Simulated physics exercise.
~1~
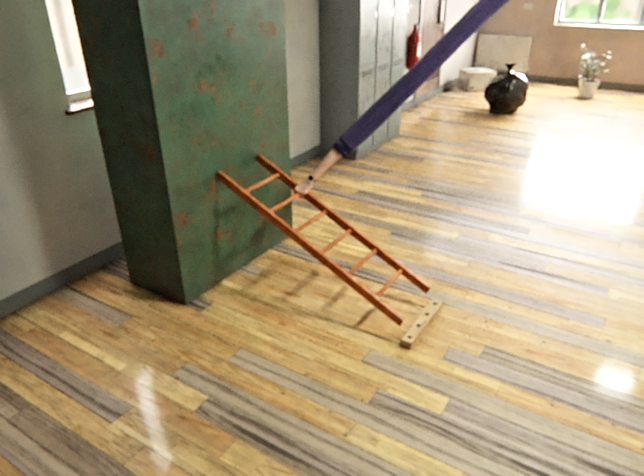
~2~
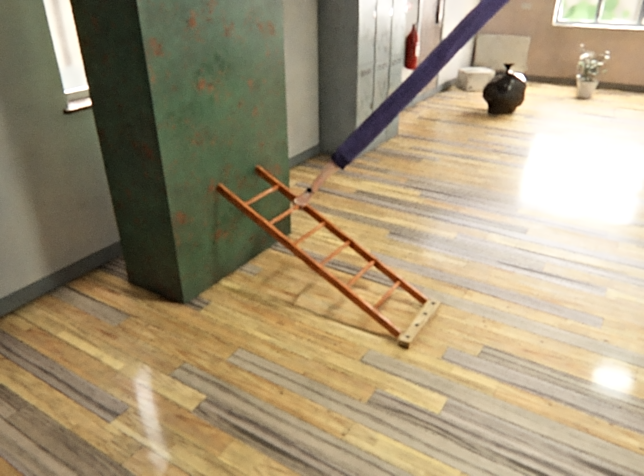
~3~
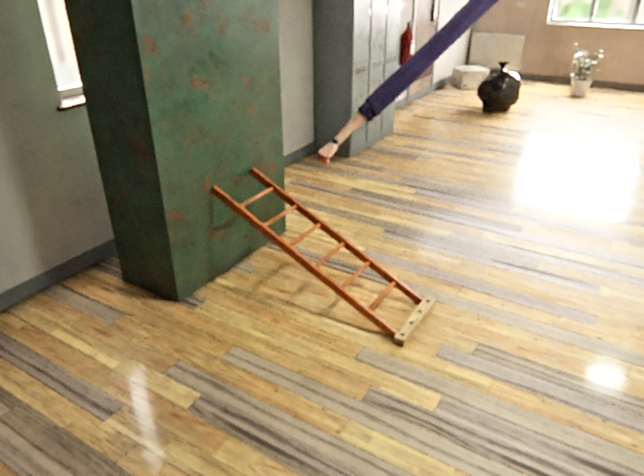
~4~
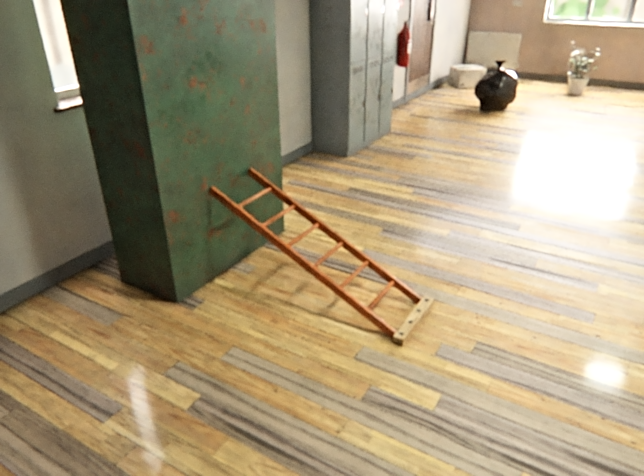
In a bright room with a glossy floor of wooden planks, an orange ladder leans at a low slant against a green cupboard, its foot against a pale strip of wood on the floor. A hand at the end of a dark blue sleeve reaches in from the upper right and holds the ladder near its top. The ladder shifts down slightly under the hand. Then the fingers let go, and the arm draws back toward the upper right and leaves the view. Left alone, the ladder stays propped against the cupboard, its foot still at the strip.
